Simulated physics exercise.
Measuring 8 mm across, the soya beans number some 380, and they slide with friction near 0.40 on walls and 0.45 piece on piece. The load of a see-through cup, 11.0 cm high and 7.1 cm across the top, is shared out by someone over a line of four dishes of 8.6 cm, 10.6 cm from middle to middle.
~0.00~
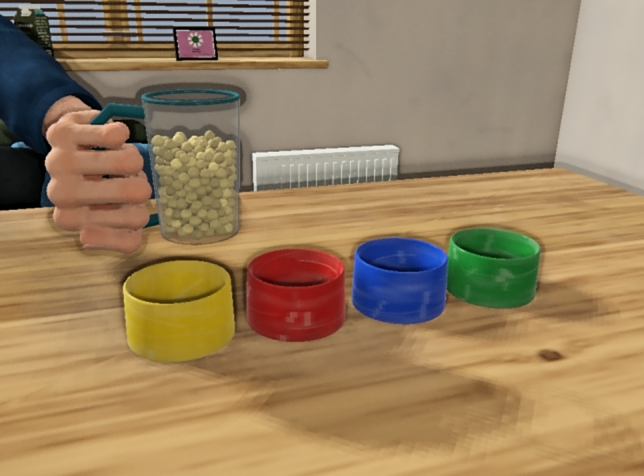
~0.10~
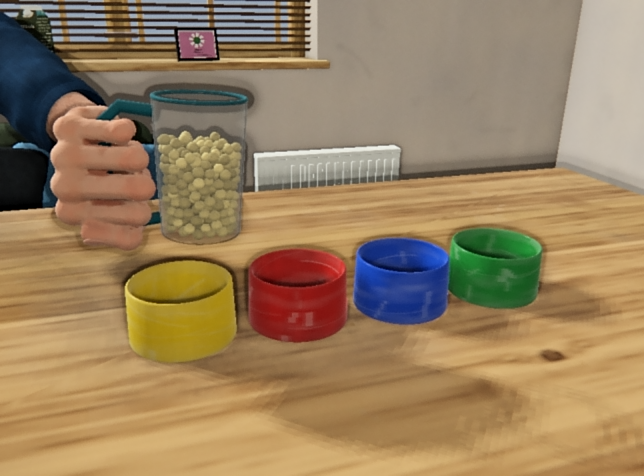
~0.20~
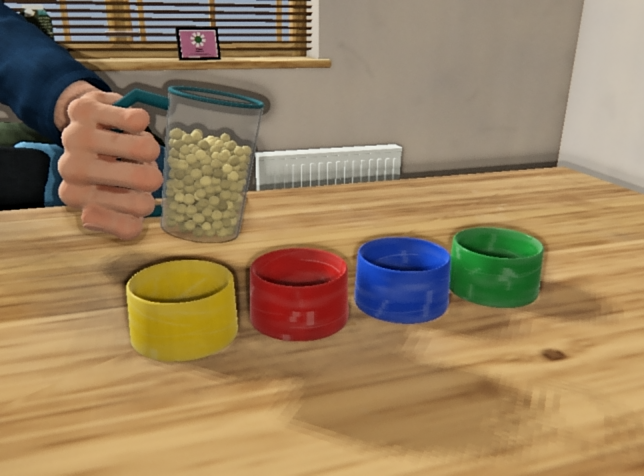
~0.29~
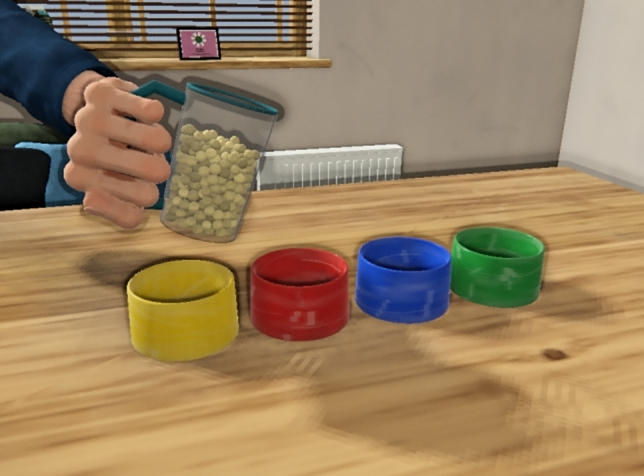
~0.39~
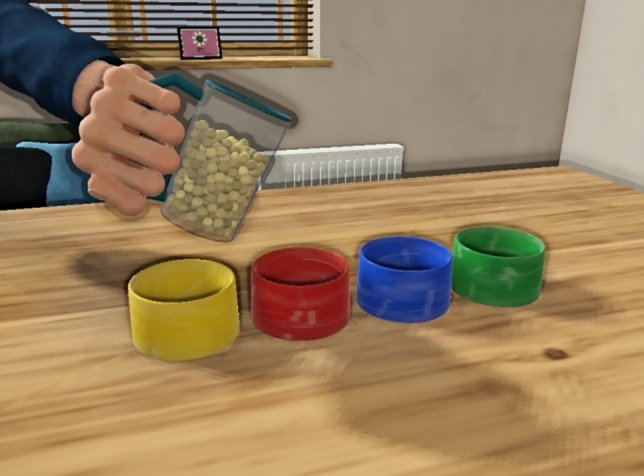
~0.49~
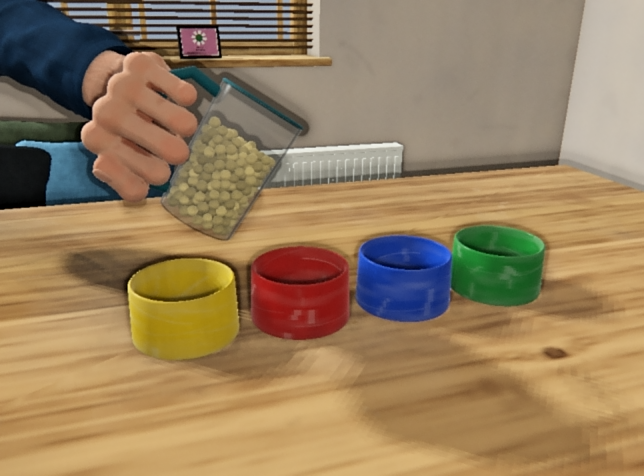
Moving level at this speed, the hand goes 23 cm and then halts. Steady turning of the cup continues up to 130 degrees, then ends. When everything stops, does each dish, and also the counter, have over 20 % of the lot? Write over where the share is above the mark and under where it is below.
Red: Under; blue: Over; green: Under; yellow: Under; counter: Over.
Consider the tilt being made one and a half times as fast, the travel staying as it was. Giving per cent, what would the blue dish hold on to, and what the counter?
Shares - blue: 10, counter: 50.
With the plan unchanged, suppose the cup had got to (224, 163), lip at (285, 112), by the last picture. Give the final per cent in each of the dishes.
It'd finish with red at 0, blue at 100, green at 0 and yellow at 0.
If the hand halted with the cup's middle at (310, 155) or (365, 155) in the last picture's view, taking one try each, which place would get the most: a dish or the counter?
Blue, then blue.
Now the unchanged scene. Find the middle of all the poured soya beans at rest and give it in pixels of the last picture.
Somewhere near (394, 286) in the last picture.
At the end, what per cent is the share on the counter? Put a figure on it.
The share comes to some 30 percent.
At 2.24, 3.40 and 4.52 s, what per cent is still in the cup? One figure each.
About 0, 0, 0 per cent.
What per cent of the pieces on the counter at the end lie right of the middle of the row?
I'd estimate close to 50 in a hundred.
After 2.24 s, tilt 130 degrees; cup holds 0 %, blue 70 %.
After 3.40 s, tilt 130 degrees; cup holds 0 %, blue 70 %.
Then, at 4.52 s, tilt 130 degrees; cup holds 0 %, blue 70 %.
At rest (4.8 s), red 0 %, blue 70 %, green 0 %, yellow 0 %, counter 30 %.
